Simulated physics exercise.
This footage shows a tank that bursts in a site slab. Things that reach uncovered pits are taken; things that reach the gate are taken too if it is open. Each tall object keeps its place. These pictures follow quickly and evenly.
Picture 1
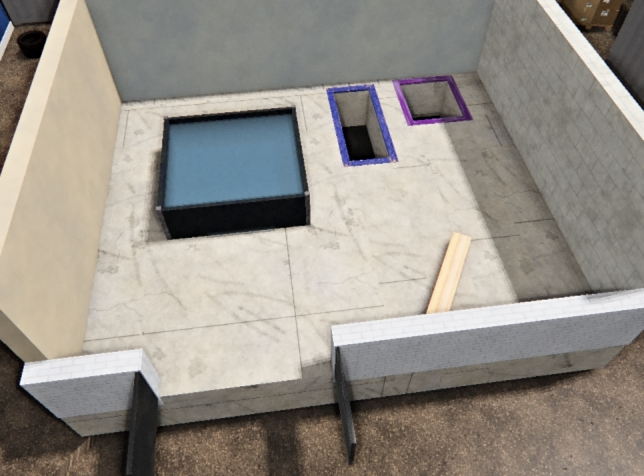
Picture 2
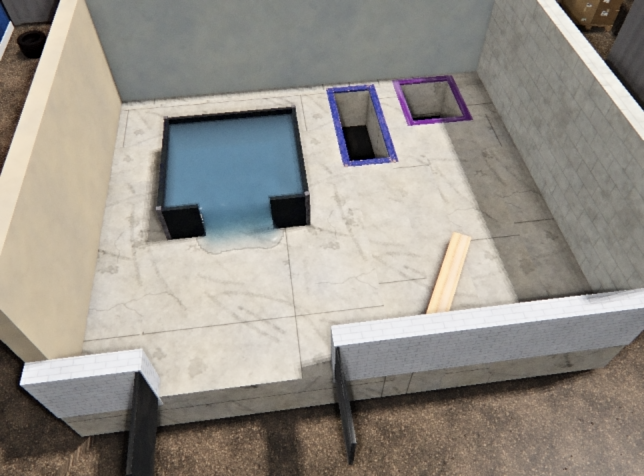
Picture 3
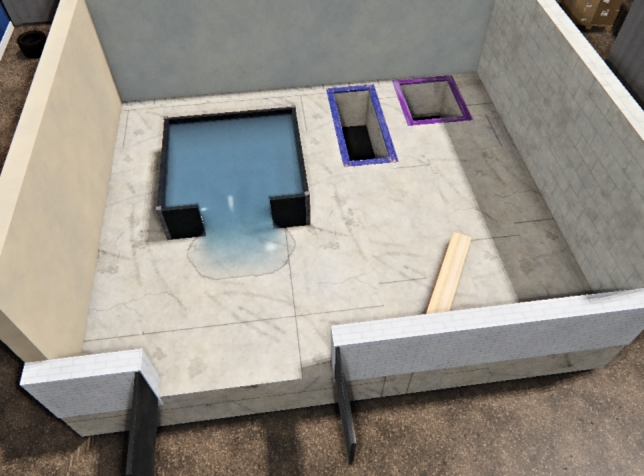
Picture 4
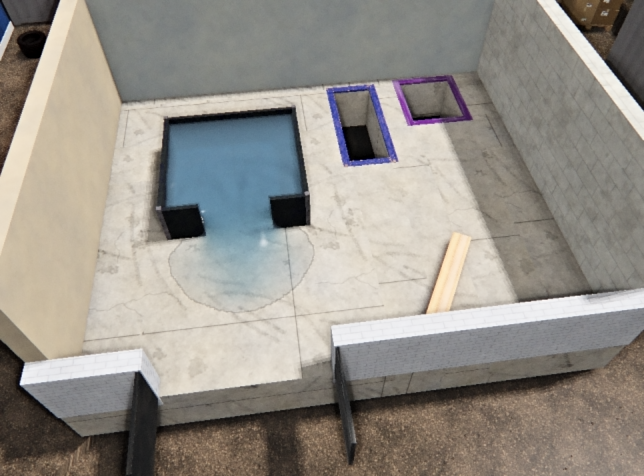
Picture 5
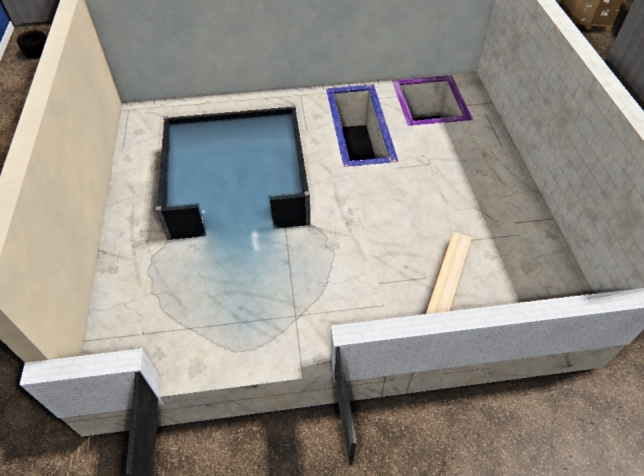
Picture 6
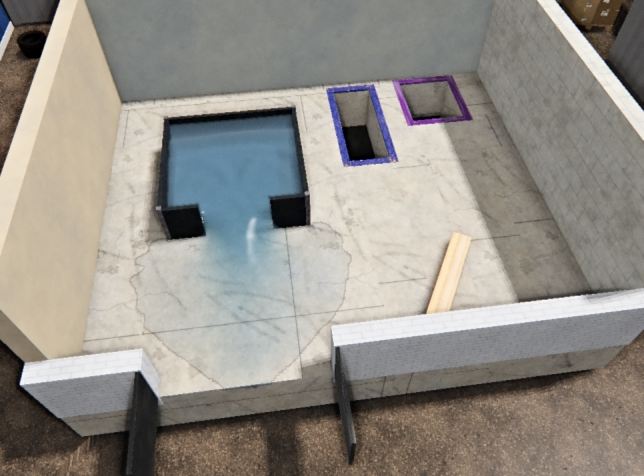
To begin with, a dark-sided tank full of blue water sits whole and still on a pale walled slab, near two open pits rimmed in blue and purple. Its front then breaks open and water pours through the gap, spreading forward and sideways in a widening, thinning puddle.
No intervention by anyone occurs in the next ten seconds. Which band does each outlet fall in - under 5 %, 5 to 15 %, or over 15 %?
In order: The gate will likely win a major part beyond fifteen per cent; the purple pit will likely win a minor part below five per cent; the blue pit will likely win a minor part below five per cent.
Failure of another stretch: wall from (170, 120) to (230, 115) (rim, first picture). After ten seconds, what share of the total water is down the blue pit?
In percent, blue takes 30.
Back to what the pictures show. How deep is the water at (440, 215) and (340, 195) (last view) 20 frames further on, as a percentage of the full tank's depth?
2 and 0 per cent, in that order.
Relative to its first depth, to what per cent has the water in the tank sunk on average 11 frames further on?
Around 58 percent.
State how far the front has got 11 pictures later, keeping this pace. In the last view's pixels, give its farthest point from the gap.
Estimated pixel: (529, 330).
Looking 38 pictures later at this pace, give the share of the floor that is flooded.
About 55 in a hundred.
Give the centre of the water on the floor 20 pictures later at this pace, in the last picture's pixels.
At about (248, 225).
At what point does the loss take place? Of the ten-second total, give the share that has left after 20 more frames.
My figure: 50 percent.
A moment on, water covers 20 % of the floor; the gate 6 %, the purple pit 0 %, the blue pit 0 %.
Next, water covers 25 % of the floor; the gate 16 %, the purple pit 0 %, the blue pit 0 %.
Then, water covers 40 % of the floor; the gate 28 %, the purple pit 0 %, the blue pit 0 %.
Later, water covers 55 % of the floor; the gate 42 %, the purple pit 0 %, the blue pit 1 %.
In the end, water covers 75 % of the floor; the gate 53 %, the purple pit 1 %, the blue pit 2 %.
